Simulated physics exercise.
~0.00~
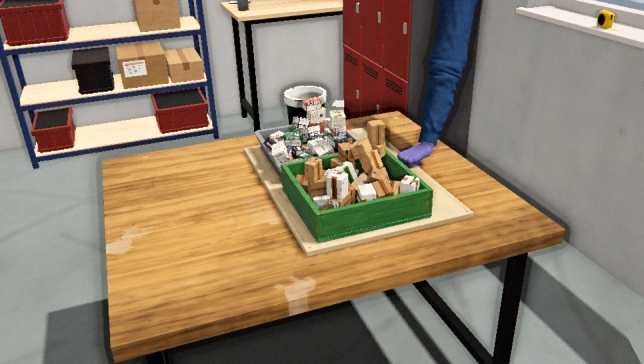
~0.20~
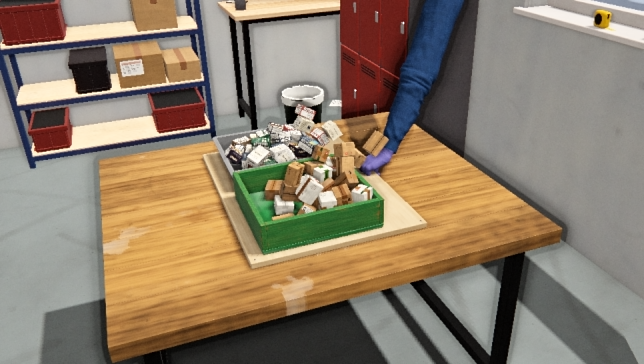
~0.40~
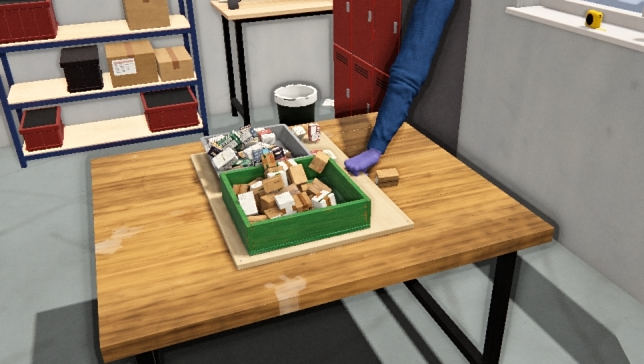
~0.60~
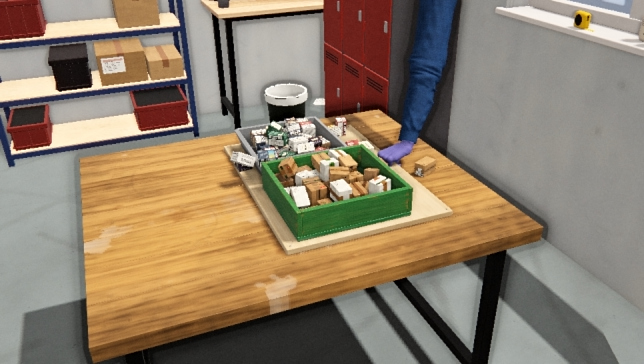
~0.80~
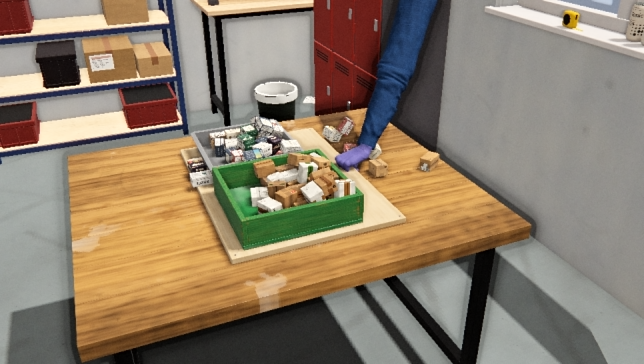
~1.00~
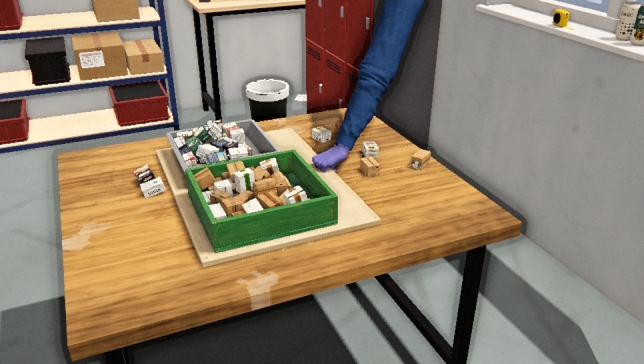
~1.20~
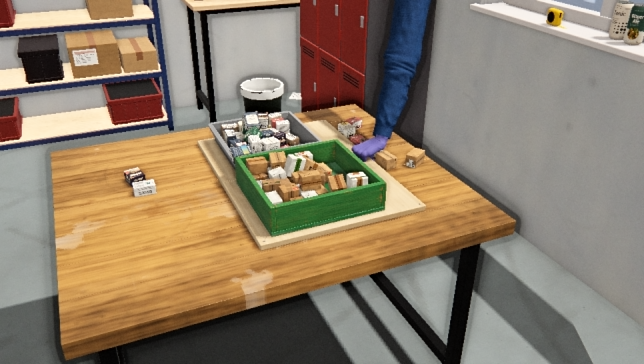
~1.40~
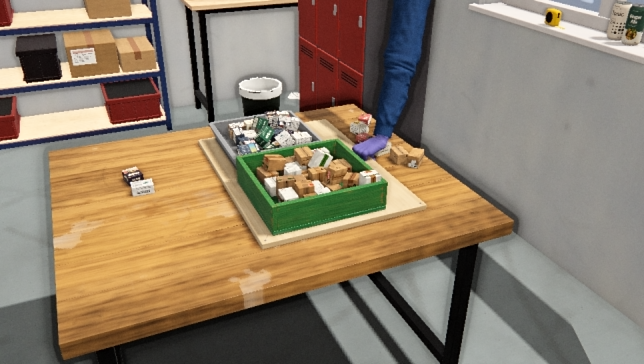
Gloved hand shoving joined green and grey containers back and forth on a wooden table, small boxes spilling out and lying scattered.
